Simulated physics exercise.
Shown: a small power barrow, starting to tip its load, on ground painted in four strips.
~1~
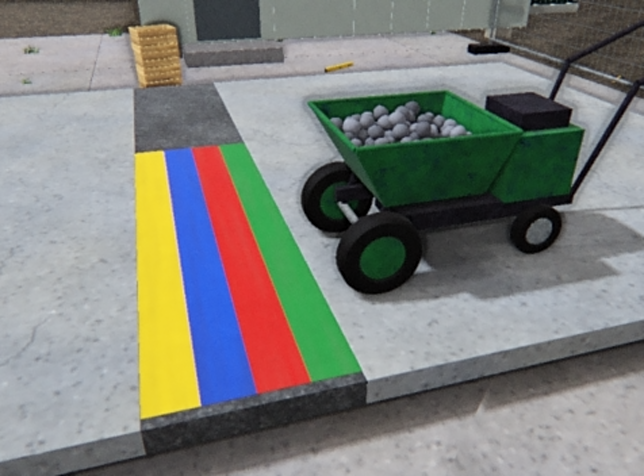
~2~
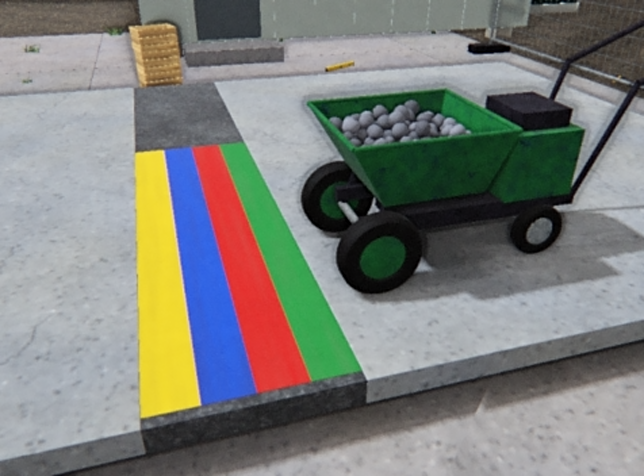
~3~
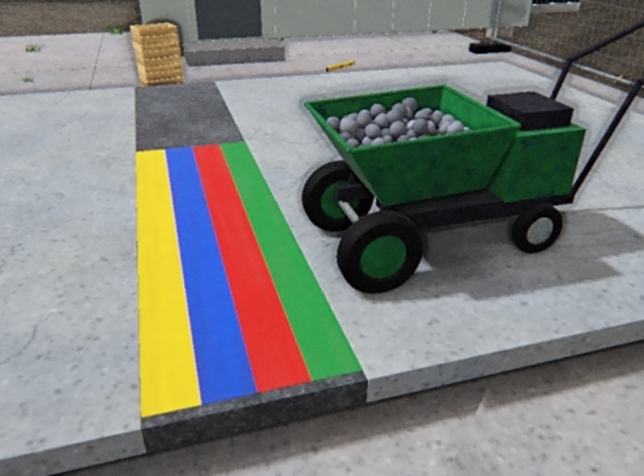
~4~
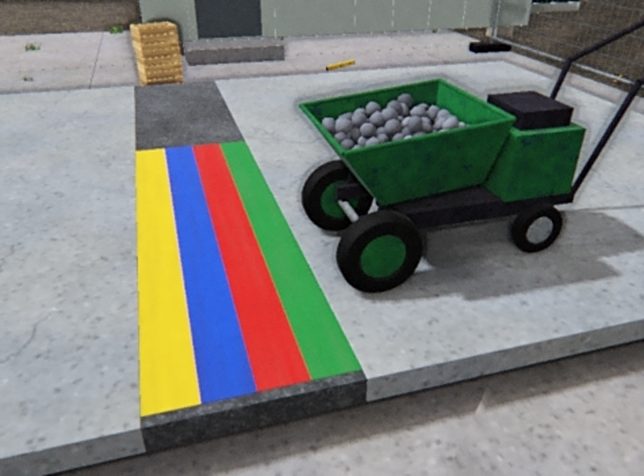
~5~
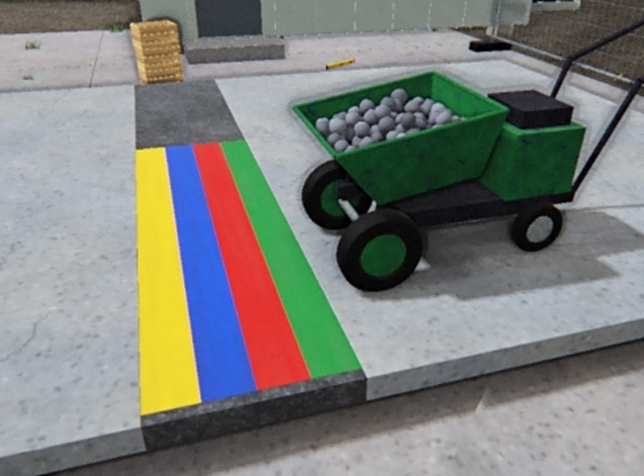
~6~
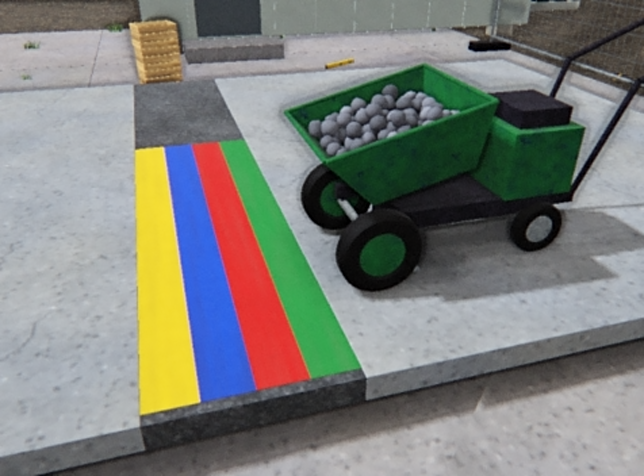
A green barrow's skip, loaded with round grey cobbles, sitting level, then tilting slightly left beside yellow, blue, red and green strips.
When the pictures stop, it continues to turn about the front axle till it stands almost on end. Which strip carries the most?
The blue strip.
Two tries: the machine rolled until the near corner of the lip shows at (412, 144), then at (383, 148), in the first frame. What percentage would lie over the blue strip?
20 and 30 in a hundred, in that order.
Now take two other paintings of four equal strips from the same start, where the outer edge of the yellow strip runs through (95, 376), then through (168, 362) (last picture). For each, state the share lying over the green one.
0 per cent, then 0 per cent, roughly.
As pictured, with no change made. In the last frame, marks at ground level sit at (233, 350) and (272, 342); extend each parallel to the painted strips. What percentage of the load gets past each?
In order: 50 per cent, then 80 per cent.
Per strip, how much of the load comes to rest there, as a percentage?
So the green strip ends with 0 %, the red strip with 20 %, the blue strip with 35 % and the yellow strip with 20 %.
Just after the last frame, skip tipped steeply; every one in the skip.
A moment on, skip tipped right over; the larger part in the skip; about a tenth over the red strip; about a tenth over the blue strip; just a few over the yellow strip.
Further on, skip tipped right over; roughly a quarter in the skip; roughly a quarter over the red strip; roughly a third over the blue strip; roughly a quarter over the yellow strip; about a tenth off the paint.
When it is over, skip tipped right over; about a tenth in the skip; not one over the green strip; roughly a quarter over the red strip; roughly a third over the blue strip; roughly a quarter over the yellow strip; about a tenth off the paint.
